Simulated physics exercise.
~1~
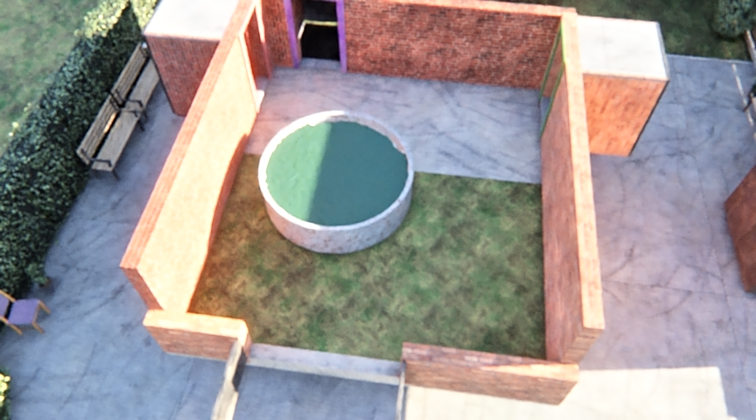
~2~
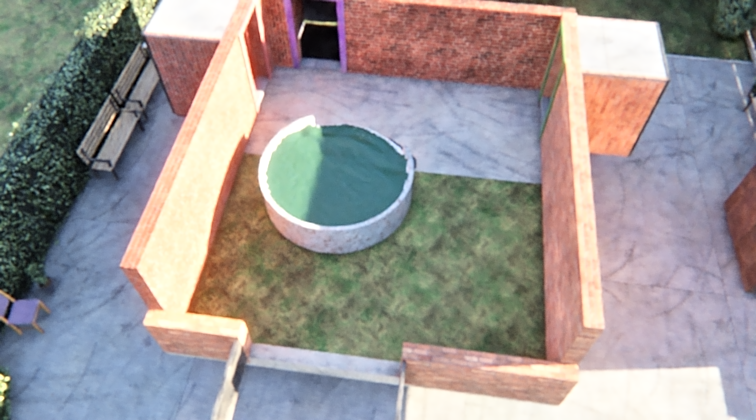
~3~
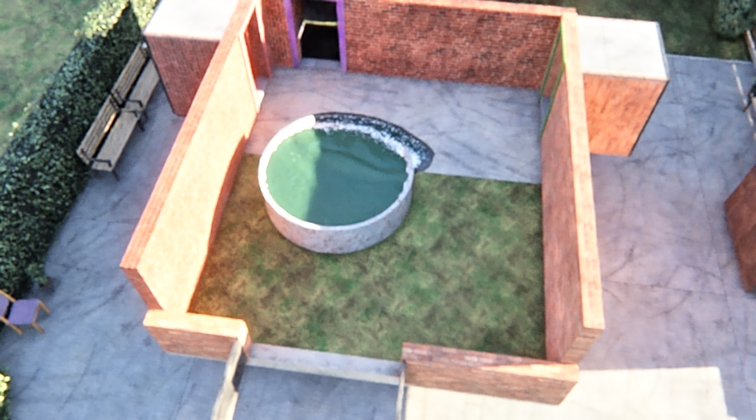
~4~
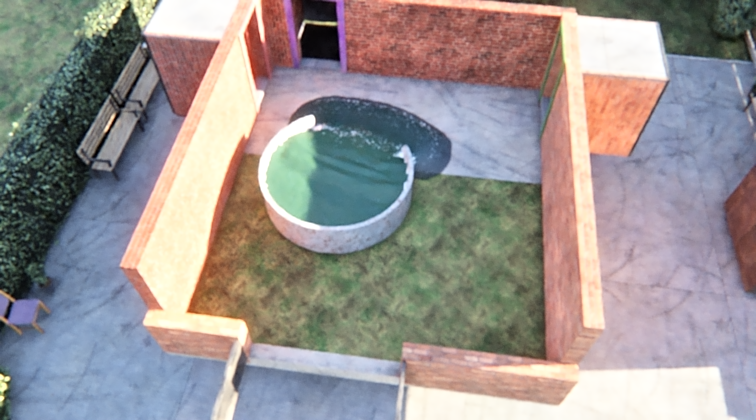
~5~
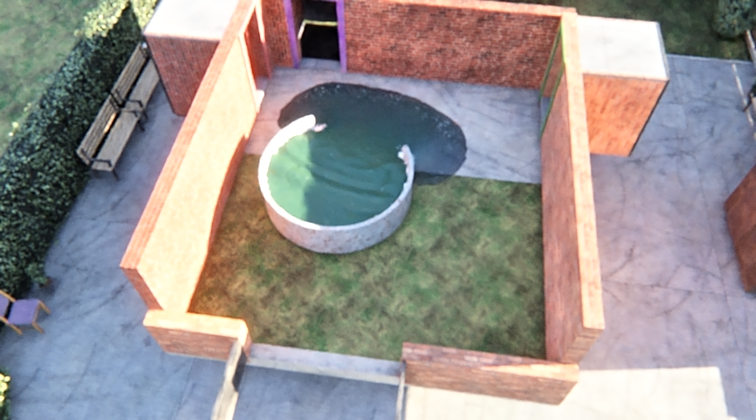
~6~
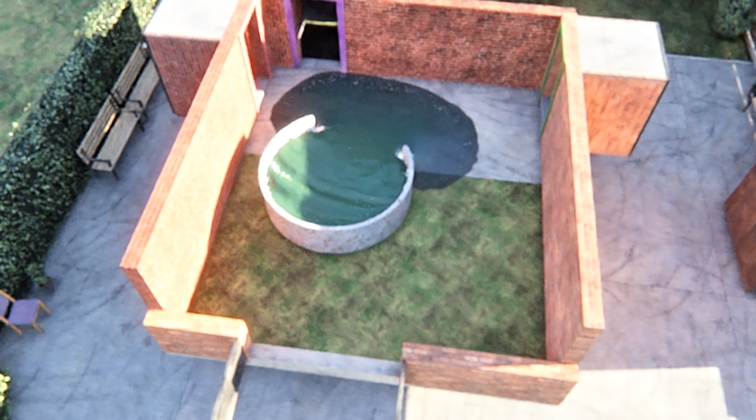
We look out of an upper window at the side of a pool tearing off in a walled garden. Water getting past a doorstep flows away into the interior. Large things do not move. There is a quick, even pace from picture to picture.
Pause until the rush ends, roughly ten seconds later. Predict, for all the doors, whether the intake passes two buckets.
My prediction: At the purple door it passes two buckets; at the green door it passes two buckets; at the red door it passes two buckets.
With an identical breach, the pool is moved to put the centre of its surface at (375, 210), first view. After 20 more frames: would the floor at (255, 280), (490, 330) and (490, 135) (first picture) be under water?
I'd call them still dry, still dry and watered, in the order asked.
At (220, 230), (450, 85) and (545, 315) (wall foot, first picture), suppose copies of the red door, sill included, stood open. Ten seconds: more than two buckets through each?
First falls short, then tops the limit, then falls short.
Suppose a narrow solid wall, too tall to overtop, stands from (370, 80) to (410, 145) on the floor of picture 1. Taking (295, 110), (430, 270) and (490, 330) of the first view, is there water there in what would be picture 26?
Listed order: Swamped, spared, spared.
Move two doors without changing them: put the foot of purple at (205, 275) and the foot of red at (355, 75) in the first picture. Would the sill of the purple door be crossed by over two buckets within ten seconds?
Well, in that case the purple door comes up short.
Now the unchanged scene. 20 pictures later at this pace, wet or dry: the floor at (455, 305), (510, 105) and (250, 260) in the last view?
Point 1: Not wet; point 2: Drenched; point 3: Not wet.
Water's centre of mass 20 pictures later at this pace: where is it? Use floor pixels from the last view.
Centre of mass: Roughly (391, 137).
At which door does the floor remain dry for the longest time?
The one in green.
A moment on, water covers 35 % of the floor; the purple door over two buckets in, the green door not reached, the red door wet at the sill, nothing in.
Next, water covers 35 % of the floor; the purple door far over two buckets in, the green door under two buckets in, the red door wet at the sill, nothing in.
Then, water covers 50 % of the floor; the purple door far over two buckets in, the green door far over two buckets in, the red door under two buckets in.
Later, water covers 85 % of the floor; the purple door far over two buckets in, the green door far over two buckets in, the red door over two buckets in.
In the end, water covers 100 % of the floor; the purple door far over two buckets in, the green door far over two buckets in, the red door over two buckets in.
